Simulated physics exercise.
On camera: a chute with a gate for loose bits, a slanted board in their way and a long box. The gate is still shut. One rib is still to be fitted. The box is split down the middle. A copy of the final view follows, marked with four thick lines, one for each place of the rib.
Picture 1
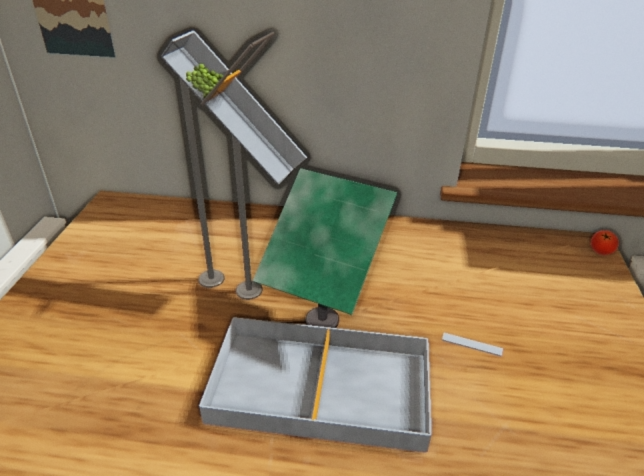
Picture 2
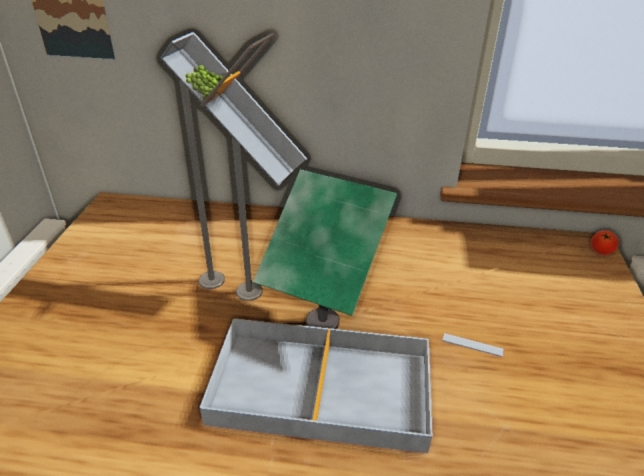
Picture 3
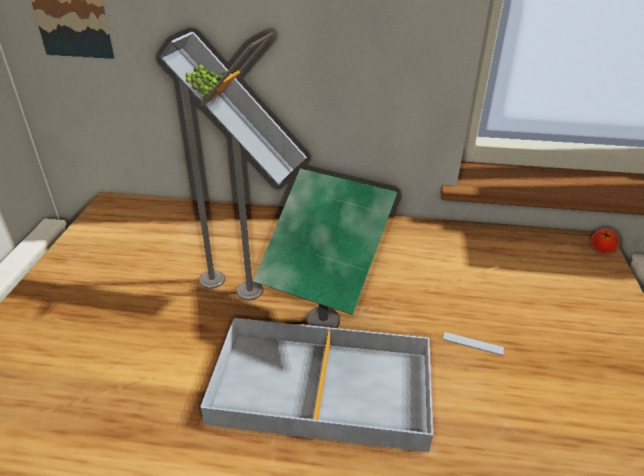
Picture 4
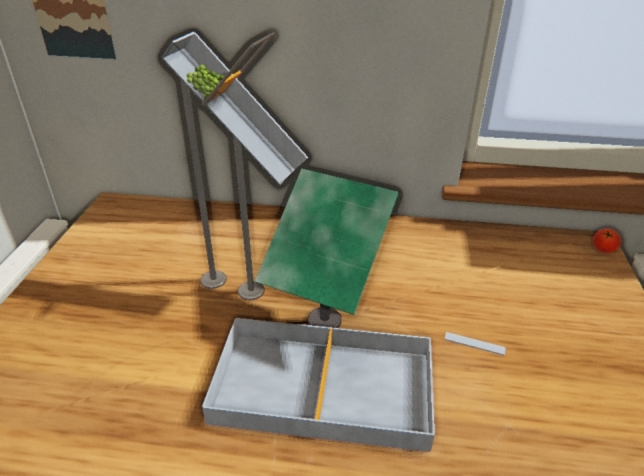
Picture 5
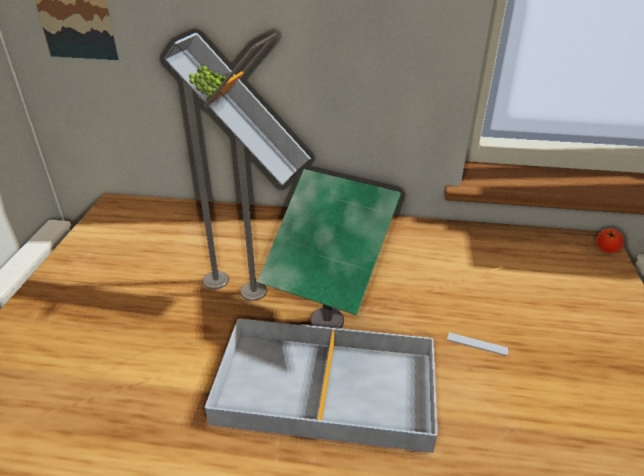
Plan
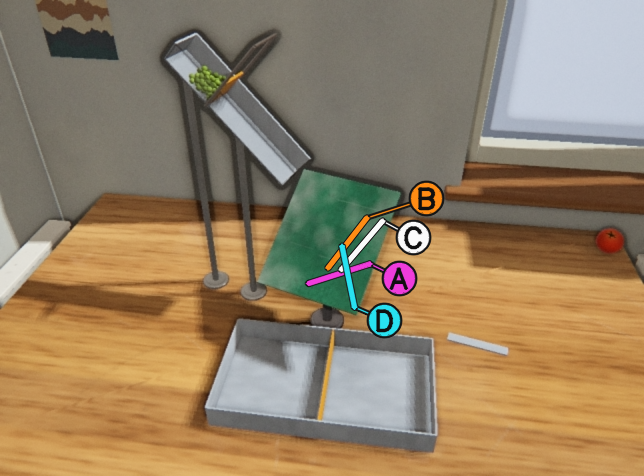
A wooden tabletop against a grey wall, with a window at the upper right, is seen from above at an angle. A grey chute on two thin stands holds small green peas behind an orange gate at the upper left, above a slanted green board and a long grey box with an orange divider, while a red ball sits at right. The peas stay behind the shut gate and nothing moves except the view, which shifts very slightly.
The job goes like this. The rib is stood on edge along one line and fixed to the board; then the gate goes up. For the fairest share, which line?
Line D does it best.
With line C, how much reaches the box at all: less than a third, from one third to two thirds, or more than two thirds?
It is more than two thirds.
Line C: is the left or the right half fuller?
More lands on the left.
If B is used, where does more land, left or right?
Left.
On the marked copy, line A from (369, 263) to (308, 283); line B from (366, 217) to (328, 267); line C from (382, 220) to (341, 269); line D from (342, 246) to (354, 307).
With A, of what is caught, most in the left half, a small part in the right.
With B, of what is caught, nearly all in the left half, a small part in the right.
With C, of what is caught, nearly all in the left half, a small part in the right.
With D, of what is caught, about a third in the left half, about two thirds in the right.
